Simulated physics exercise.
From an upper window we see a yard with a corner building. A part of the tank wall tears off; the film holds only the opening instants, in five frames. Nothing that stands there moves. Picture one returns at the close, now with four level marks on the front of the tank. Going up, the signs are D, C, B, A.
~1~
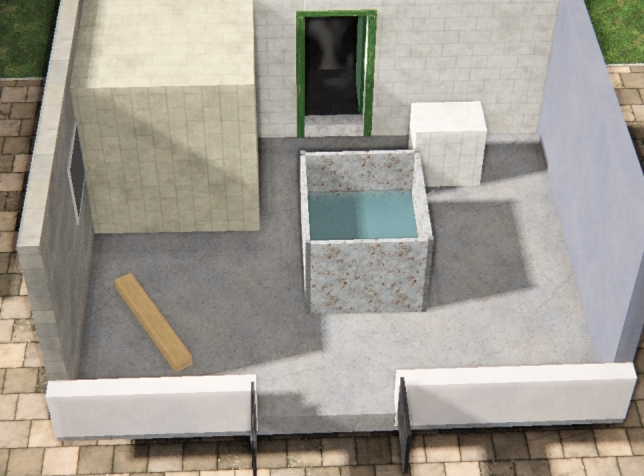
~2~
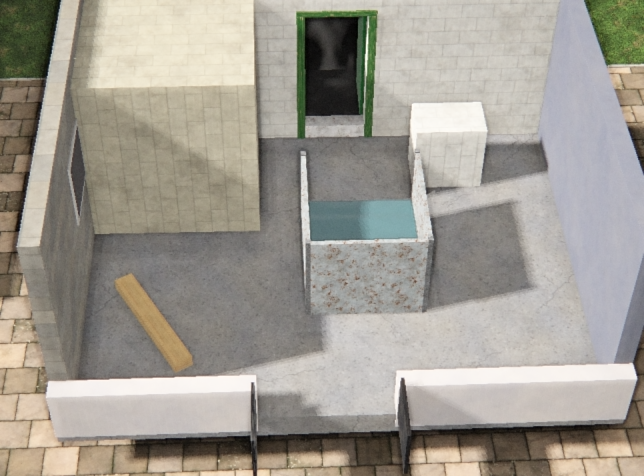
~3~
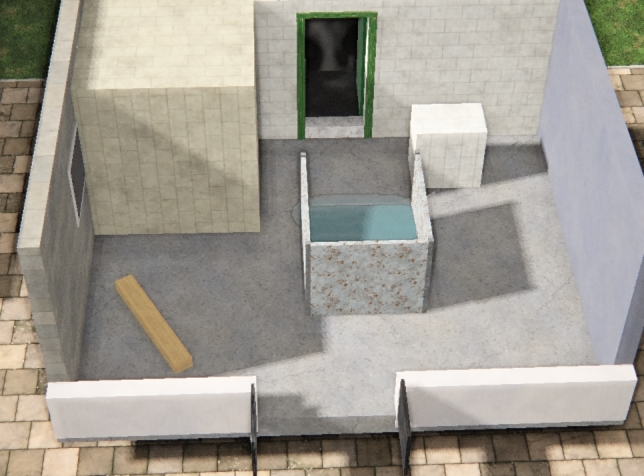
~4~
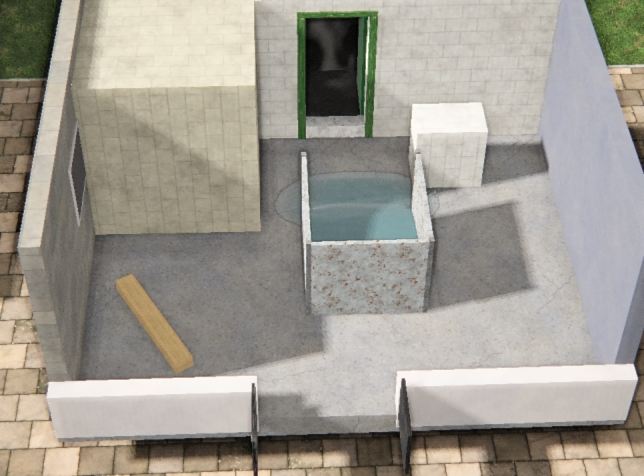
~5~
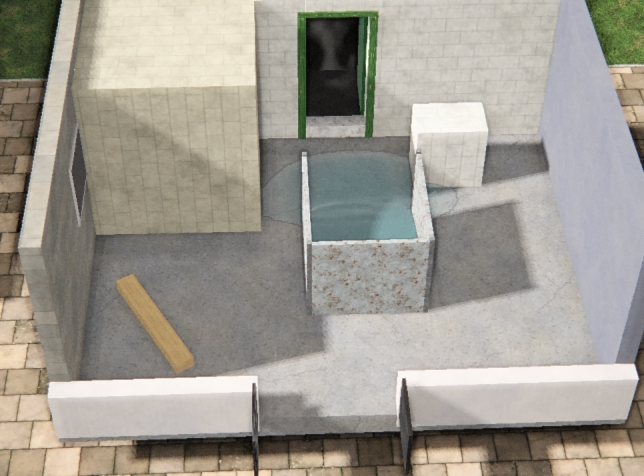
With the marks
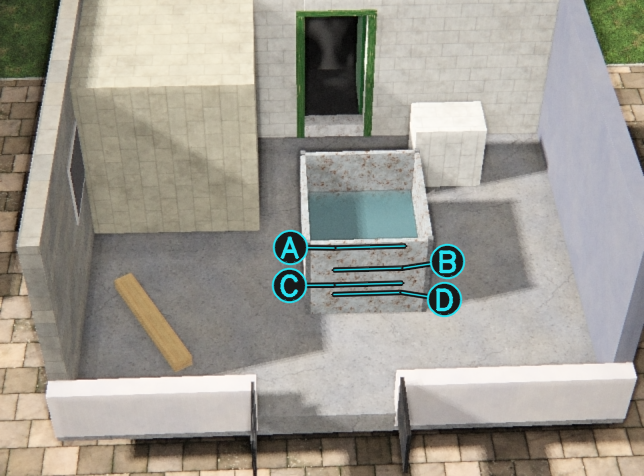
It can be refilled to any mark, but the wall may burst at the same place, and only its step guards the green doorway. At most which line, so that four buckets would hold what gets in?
The answer is level D.
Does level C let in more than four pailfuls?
Yes, that goes wrong.
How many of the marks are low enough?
One of the four.
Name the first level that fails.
Here it is level C.
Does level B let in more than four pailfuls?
Yes, that goes wrong.
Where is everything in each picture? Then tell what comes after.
Water in the tank at rest, its middle at (363, 231); foot of the green doorway at (334, 136); open gate at (327, 370).
Water covers 2 % of the ground, its front hidden from here.
Water covers 4 % of the ground, its front hidden from here.
Water covers 8 % of the ground, its front hidden from here.
Water covers 13 % of the ground and shows as far out as (268, 196).
On the marked copy, A at (369, 246); B at (368, 269); C at (367, 284); D at (367, 293); from the bottom up D, C, B, A.
For level A, dozens of bucketfuls pour in.
For level B, dozens of bucketfuls pour in.
For level C, about 8 bucketfuls get in.
For level D, a splash gets over, under a bucket.
